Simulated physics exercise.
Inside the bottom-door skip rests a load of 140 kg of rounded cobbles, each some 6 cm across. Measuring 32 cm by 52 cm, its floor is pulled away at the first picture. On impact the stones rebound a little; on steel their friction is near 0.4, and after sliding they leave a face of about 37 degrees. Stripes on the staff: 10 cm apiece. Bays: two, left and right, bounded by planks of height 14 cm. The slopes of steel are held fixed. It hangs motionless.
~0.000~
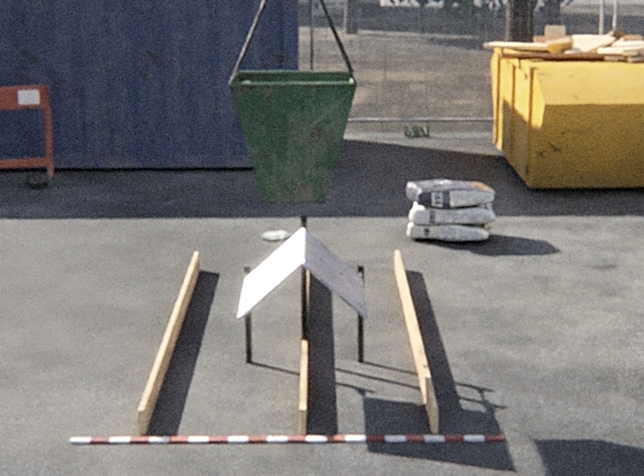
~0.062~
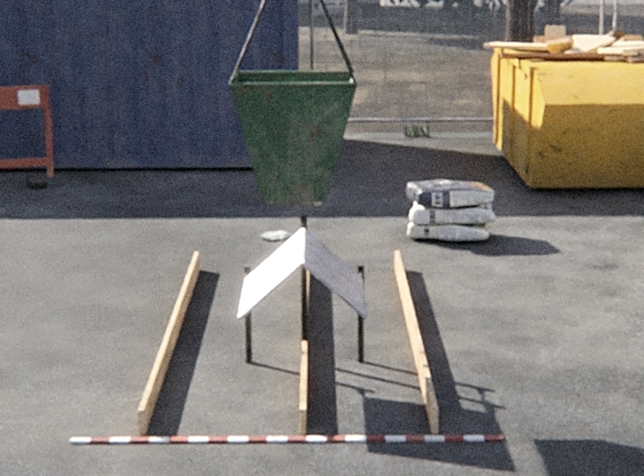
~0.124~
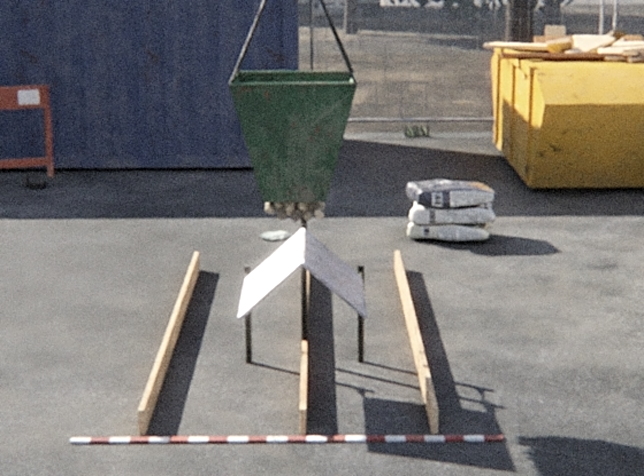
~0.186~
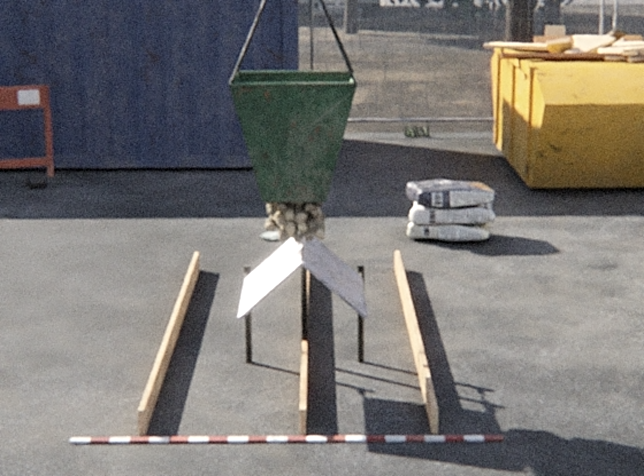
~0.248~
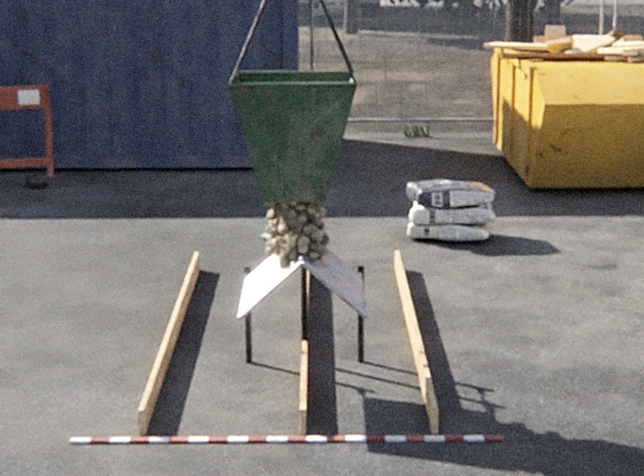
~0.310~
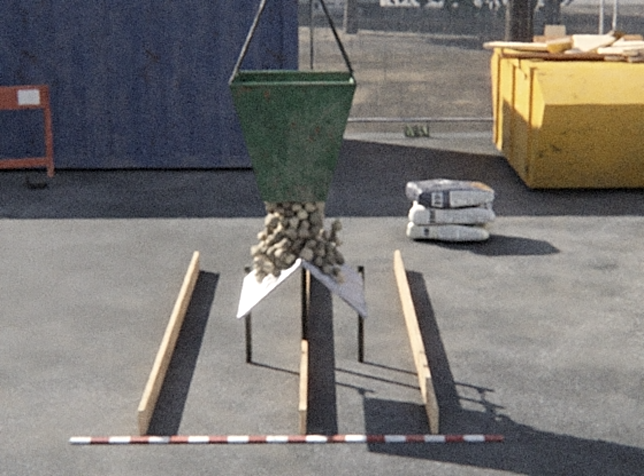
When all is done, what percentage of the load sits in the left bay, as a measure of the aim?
I would say 60 per cent.
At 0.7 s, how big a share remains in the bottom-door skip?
Close to 0 per cent of the load.
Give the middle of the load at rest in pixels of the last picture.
They settle centred roughly at (209, 389).
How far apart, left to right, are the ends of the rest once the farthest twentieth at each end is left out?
Around 190 centimetres.
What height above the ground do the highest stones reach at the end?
They end up some 20 centimetres high.
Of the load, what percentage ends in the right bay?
Near 25 percent, give or take.
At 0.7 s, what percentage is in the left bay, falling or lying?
Share: Around 45 %.
After 0.7 s, 0 % in the bottom-door skip, 33 % on the steel, 44 % falling or lying in the left bay, 21 % falling or lying in the right bay, 2 % falling or lying right of the bays; the stones farthest right are at (463, 374).
After 1.1 s, 0 % in the bottom-door skip, 4 % falling or lying left of the bays, 60 % falling or lying in the left bay, 23 % falling or lying in the right bay, 13 % falling or lying right of the bays; the stones farthest right are at (548, 391).
After 1.7 s, 0 % in the bottom-door skip, 4 % falling or lying left of the bays, 60 % falling or lying in the left bay, 23 % falling or lying in the right bay, 14 % falling or lying right of the bays; the stones farthest right are at (635, 395).
After 2.6 s, 0 % in the bottom-door skip, 4 % falling or lying left of the bays, 60 % falling or lying in the left bay, 23 % falling or lying in the right bay, 14 % falling or lying right of the bays.
After 4.5 s, 0 % in the bottom-door skip, 4 % left of the bays, 60 % in the left bay, 23 % in the right bay, 14 % right of the bays.
